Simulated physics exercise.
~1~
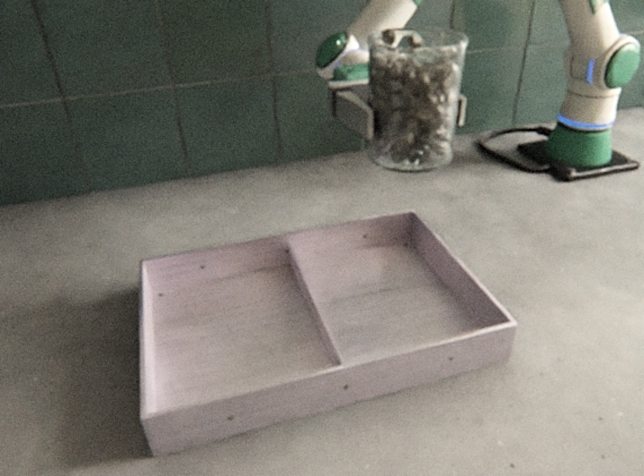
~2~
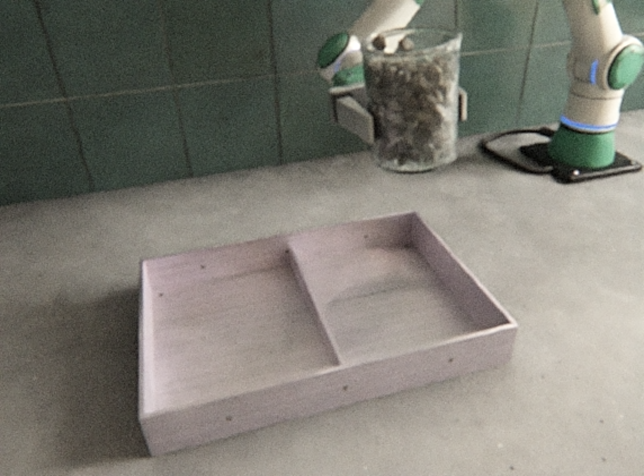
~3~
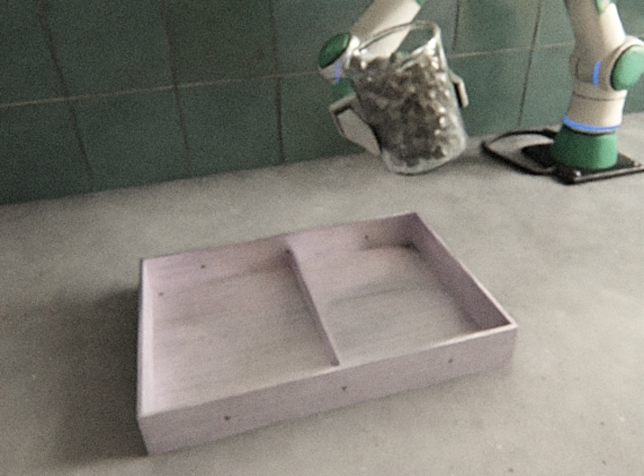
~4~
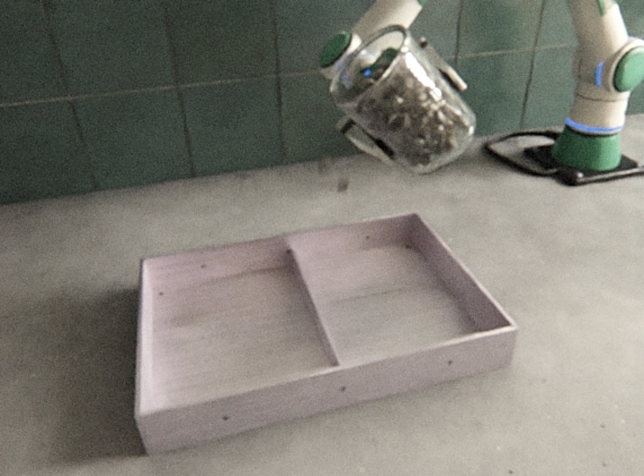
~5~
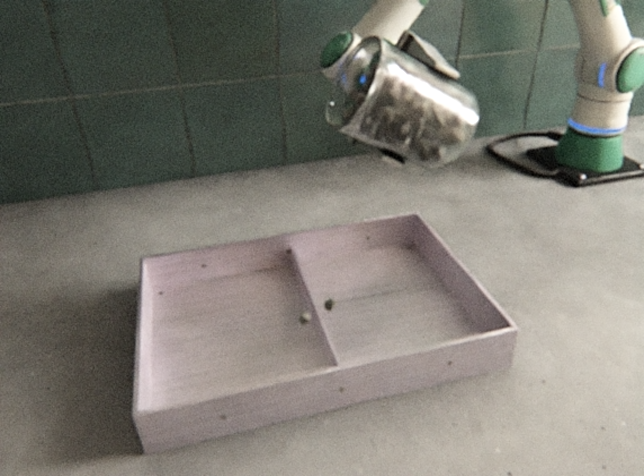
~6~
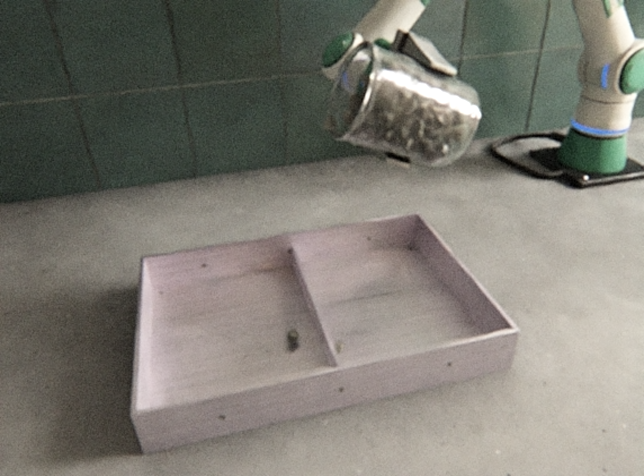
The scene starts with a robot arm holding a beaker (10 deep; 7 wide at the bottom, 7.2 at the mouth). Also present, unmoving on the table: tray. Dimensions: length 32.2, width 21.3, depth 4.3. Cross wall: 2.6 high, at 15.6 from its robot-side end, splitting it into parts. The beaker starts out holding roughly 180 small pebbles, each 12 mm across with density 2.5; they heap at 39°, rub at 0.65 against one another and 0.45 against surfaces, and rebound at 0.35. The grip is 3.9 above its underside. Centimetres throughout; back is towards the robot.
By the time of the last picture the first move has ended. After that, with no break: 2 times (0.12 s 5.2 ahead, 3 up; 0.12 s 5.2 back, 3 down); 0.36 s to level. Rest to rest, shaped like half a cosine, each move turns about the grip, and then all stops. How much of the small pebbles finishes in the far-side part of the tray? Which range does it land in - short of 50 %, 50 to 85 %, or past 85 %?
It lands in the 50 to 85 % range.
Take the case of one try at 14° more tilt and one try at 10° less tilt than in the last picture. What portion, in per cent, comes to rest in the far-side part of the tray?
They would come to near 90 and 40 per cent.
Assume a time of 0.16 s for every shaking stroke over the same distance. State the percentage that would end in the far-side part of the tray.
25 %.
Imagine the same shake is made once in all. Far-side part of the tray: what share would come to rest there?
Roughly 45 in a hundred.
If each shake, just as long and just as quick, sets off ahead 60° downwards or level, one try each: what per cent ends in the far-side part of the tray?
5 and 30 %.
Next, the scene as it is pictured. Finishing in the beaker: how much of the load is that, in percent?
I'd put it close to 25 per cent.
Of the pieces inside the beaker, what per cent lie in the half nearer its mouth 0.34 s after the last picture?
About 35 percent.
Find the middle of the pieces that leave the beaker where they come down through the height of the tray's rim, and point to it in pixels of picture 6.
About at (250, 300).
Then, 0.34 s on, tilted 66° forward, highest piece 26 above the table; 91 in the beaker, 44 in the far-side part, 4 in the robot-side part, 41 in flight or on a rim.
Then, 0.67 s on, tilted 30° forward, highest piece 26 above the table; 116 in the far-side part, 49 in the beaker, 14 in the robot-side part, 1 on the table or floor.
Then, 1.04 s on, level, highest piece 23 above the table; 116 in the far-side part, 49 in the beaker, 14 in the robot-side part, 1 on the table or floor.
Then, 2.09 s on, level, highest piece 23 above the table; 116 in the far-side part, 49 in the beaker, 14 in the robot-side part, 1 on the table or floor.
In the end, 116 in the far-side part, 49 in the beaker, 14 in the robot-side part, 1 on the table or floor. That is 64 % in the far-side part of the tray.
